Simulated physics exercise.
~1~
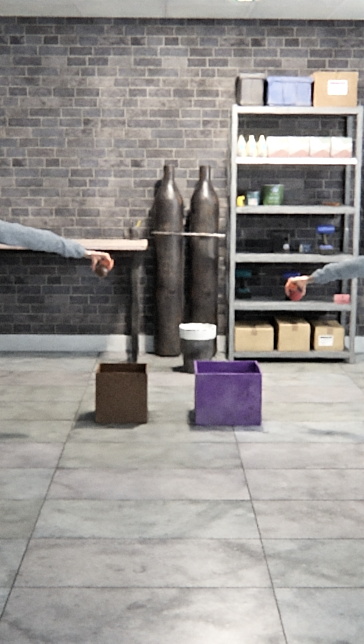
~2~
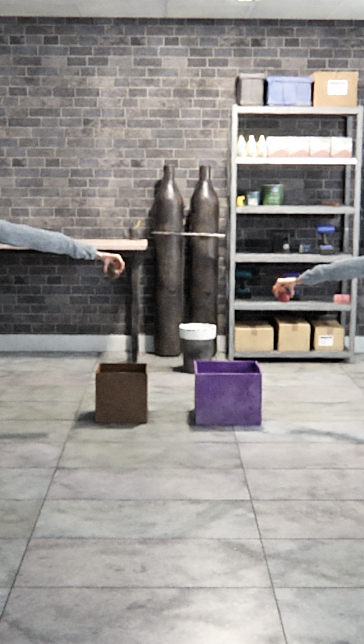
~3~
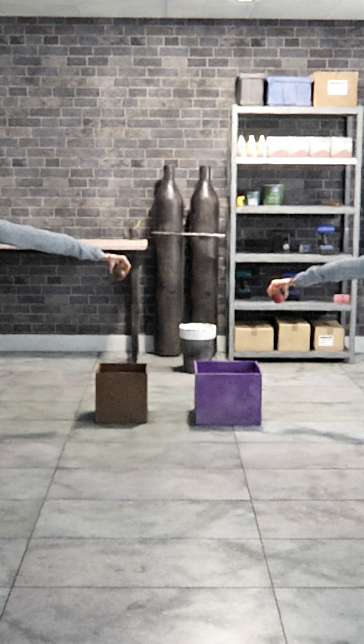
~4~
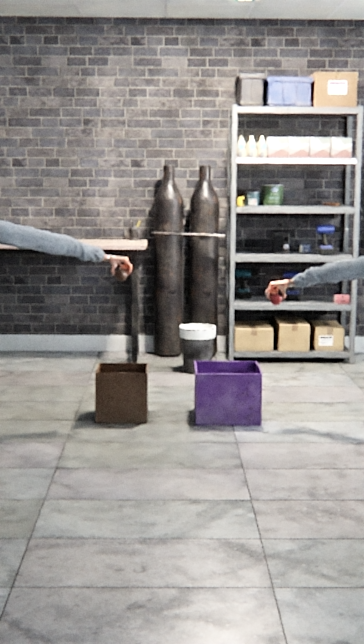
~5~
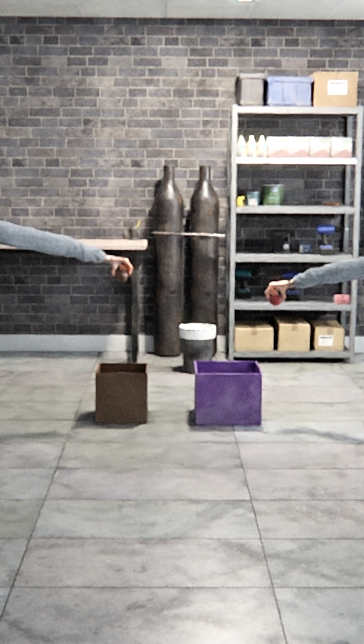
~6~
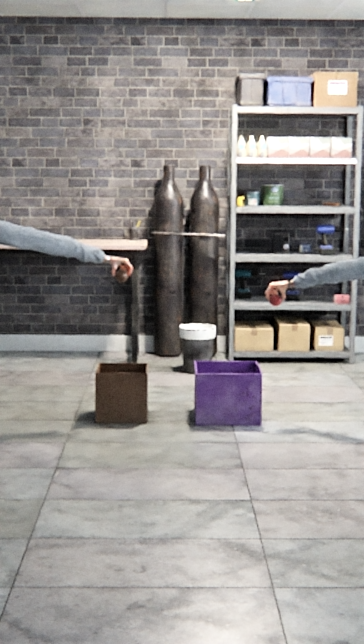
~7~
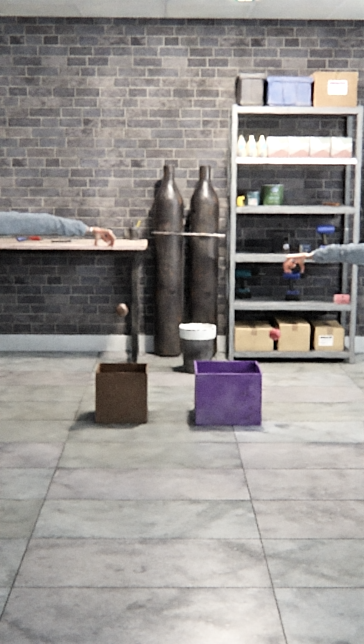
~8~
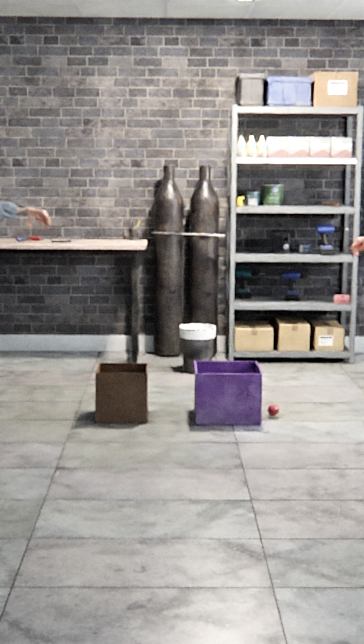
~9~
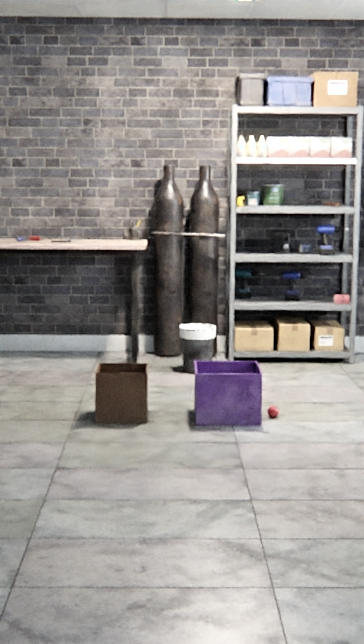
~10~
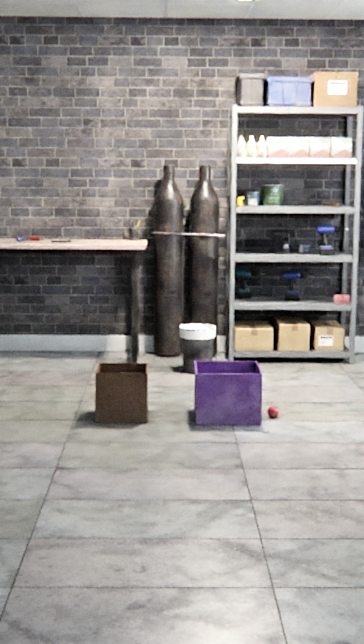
Two hands in grey-blue sleeves reach in from the left and right edges of a workshop, seen from the front by a still camera. Each holds a small round object, a brownish onion at left and a red apple at right, above a tiled floor with a brown basket and a purple crate. Behind them are a brick wall, a workbench, dark cylinders and a shelf. The hands move inward, pause, then let go and draw back out of view. The onion drops into the brown basket, while the apple falls and rests on the floor just right of the purple crate.
